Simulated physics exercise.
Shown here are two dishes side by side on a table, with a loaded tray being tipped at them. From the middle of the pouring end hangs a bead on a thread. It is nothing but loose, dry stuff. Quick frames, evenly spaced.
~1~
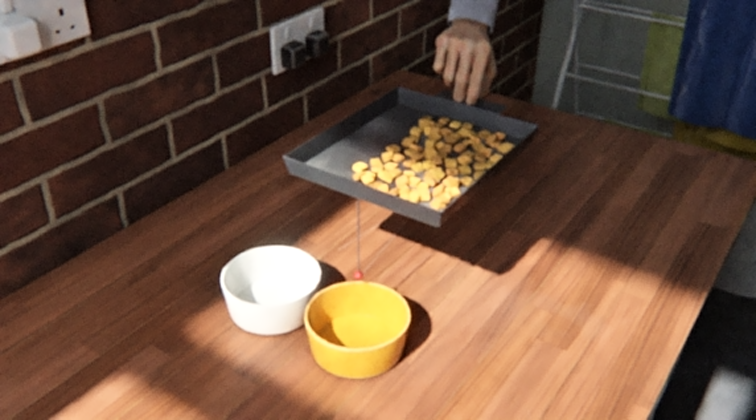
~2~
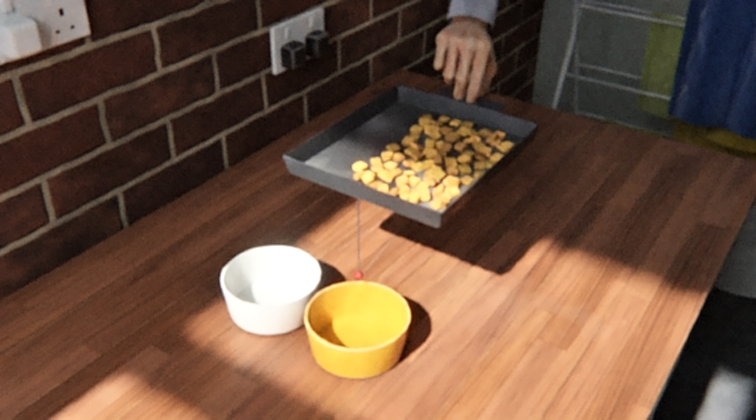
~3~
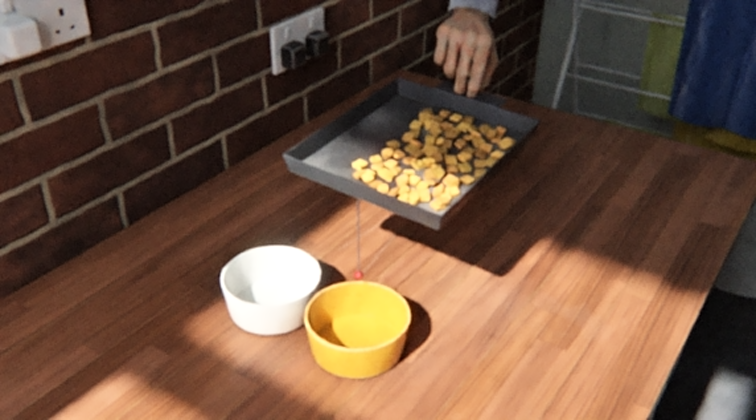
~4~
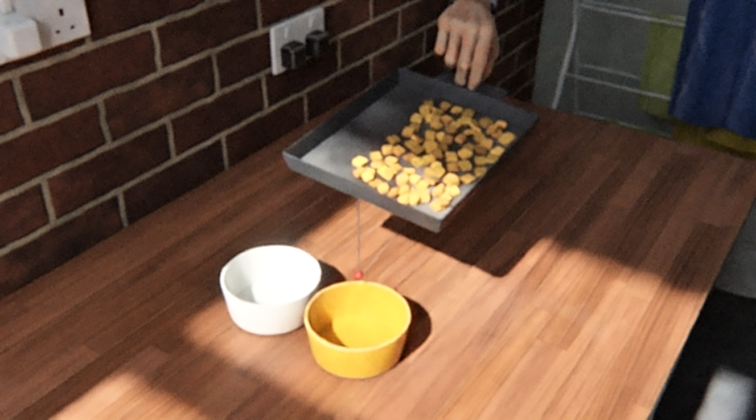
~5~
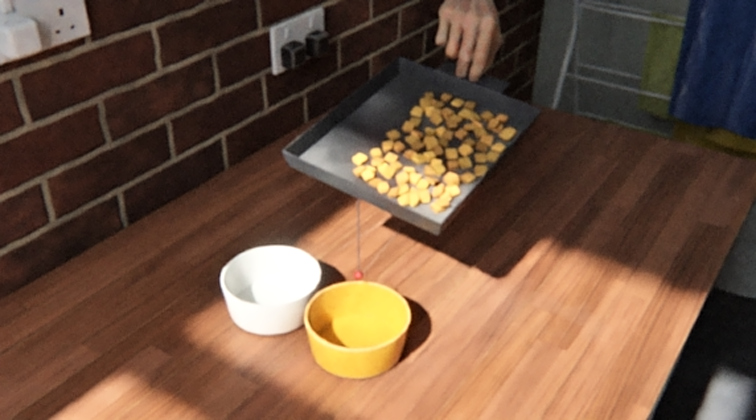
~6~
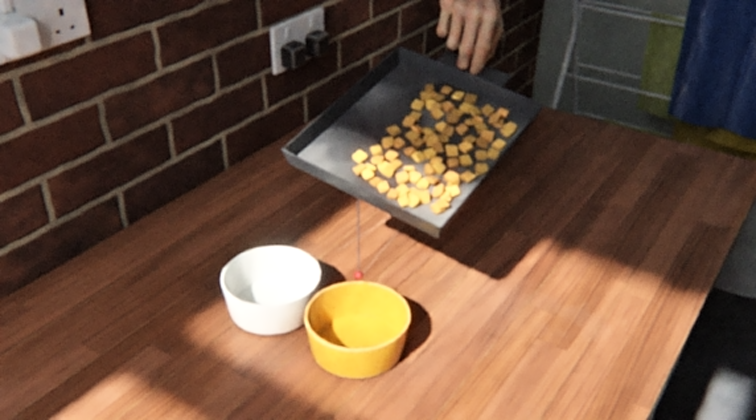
On a wooden worktop beside a dark brick wall with sockets, seen from above at an angle by a still camera, sunlight and shadow cross the surface. A white dish and a yellow dish sit side by side below a dark tray of golden cereal squares, with a small red bead hanging on a thread from its near edge. A hand at the far end slowly raises the tray's back, steepening it slightly towards the viewer, while the squares shift little and the dishes stay still.
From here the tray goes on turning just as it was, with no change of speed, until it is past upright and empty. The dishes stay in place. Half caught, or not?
Basically it's a mostly lost load, that one.
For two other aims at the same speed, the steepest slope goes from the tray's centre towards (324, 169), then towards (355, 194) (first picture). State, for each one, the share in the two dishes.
40 and 80 per cent, in that order.
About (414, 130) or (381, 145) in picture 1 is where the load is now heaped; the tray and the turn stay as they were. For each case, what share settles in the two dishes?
20 per cent for the first try, 30 per cent for the second.
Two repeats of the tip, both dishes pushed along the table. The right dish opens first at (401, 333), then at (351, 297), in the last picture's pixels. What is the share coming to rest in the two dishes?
Roughly 70% first, roughly 10% second.
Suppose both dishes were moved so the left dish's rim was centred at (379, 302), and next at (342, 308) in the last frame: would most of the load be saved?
A majority, then a minority.
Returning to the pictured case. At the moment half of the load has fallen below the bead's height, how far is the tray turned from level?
Approx. reading: About 105°.
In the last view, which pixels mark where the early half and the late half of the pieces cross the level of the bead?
First part (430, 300), rest (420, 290).
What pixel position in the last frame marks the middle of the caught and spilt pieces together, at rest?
Close to (421, 351) in the last view.
Shortly afterwards, tray tipped steeply; the whole lot on the tray.
Next, tray tipped right over; the bulk on the tray; only a few in the right dish; a little outside both; a little in the air.
Some moments later, tray tipped past a quarter turn; near a quarter in the right dish; the bulk outside both.
In the end, tray tipped past a quarter turn; near a quarter in the right dish; none at all in the left dish; the bulk outside both.
